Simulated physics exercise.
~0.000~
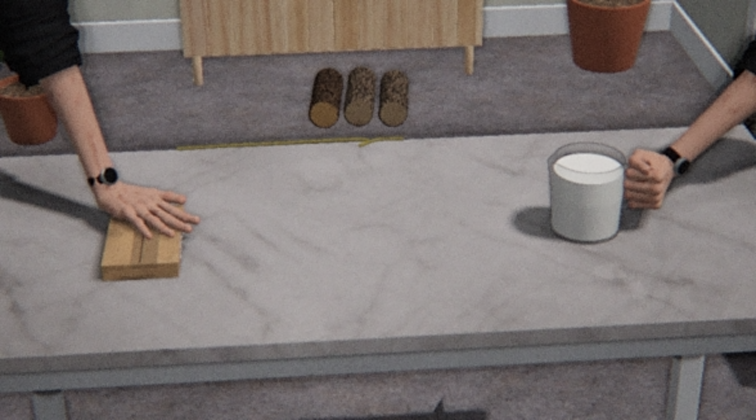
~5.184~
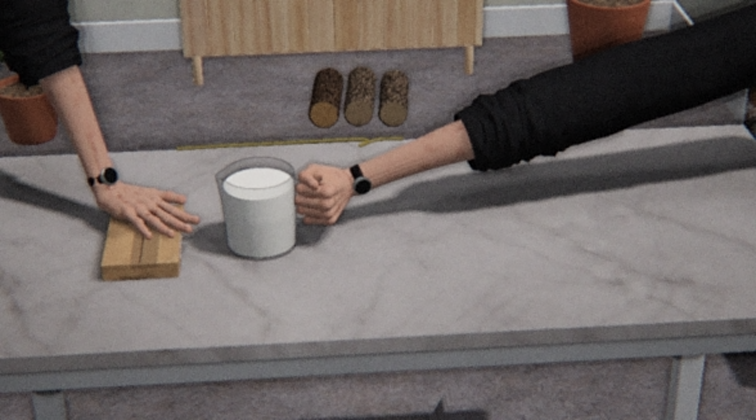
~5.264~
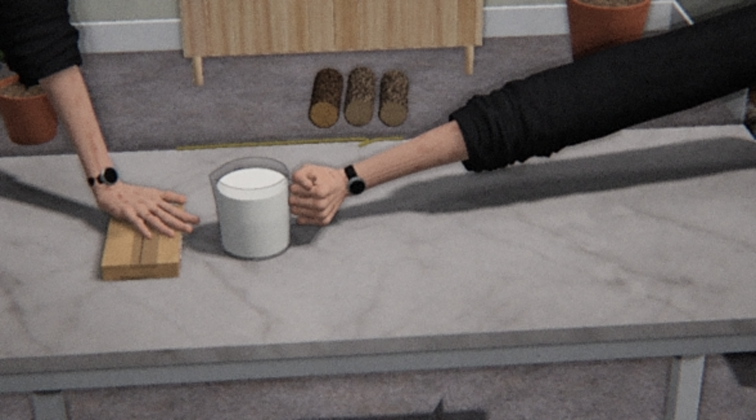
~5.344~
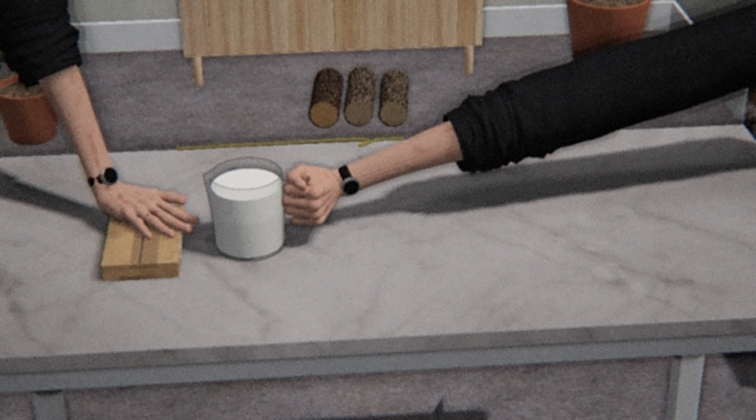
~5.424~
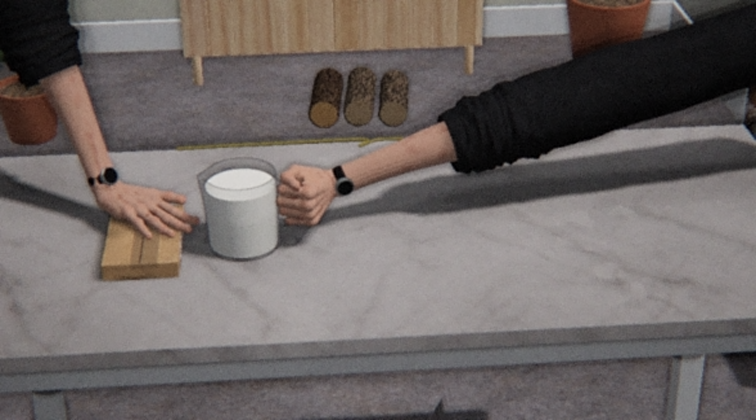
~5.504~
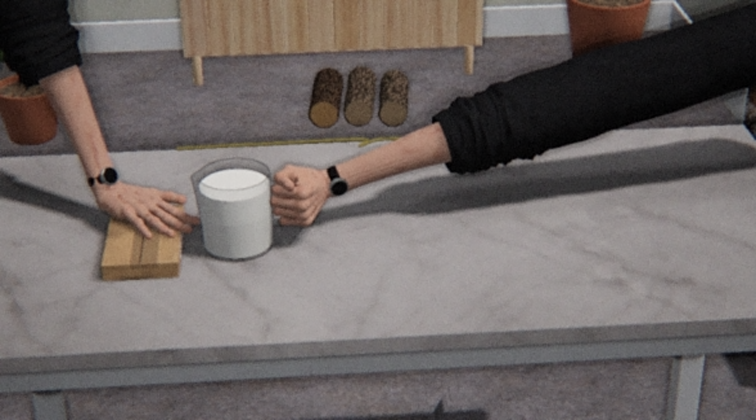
At the start, a hand on the right grips a glass jug of milk on a marble table, while another hand rests on a wooden box at the left. The jug is then seen much farther left, the arm stretched across the table, and it moves left in small steps, ending close beside the box.
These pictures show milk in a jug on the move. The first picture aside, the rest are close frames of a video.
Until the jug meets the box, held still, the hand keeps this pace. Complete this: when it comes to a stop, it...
When it stops, it keeps everything in.
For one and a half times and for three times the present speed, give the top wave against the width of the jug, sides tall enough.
In order, 15 % and 30 %.
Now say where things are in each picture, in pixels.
The first frame shows at rest; jug (587, 191) about three quarters full; box (145, 241).
The second frame shows under way; jug about three quarters full, surface at (259, 184).
The third frame shows a step of some 5 px; jug (254, 207) about three quarters full.
The fourth frame shows a step of some 5 px; jug about three quarters full, surface at (246, 185).
The fifth frame shows a step of some 5 px; jug (242, 207) about three quarters full.
The sixth frame shows a step of some 5 px; jug about three quarters full, surface at (235, 185); box (145, 241).
After 5.8 s, the jug meets the box.
After 5.8 s, the milk surges up the wall; the wave climbs under half way to the rim.
After 7.1 s, the jug stands at the box; all is still inside.
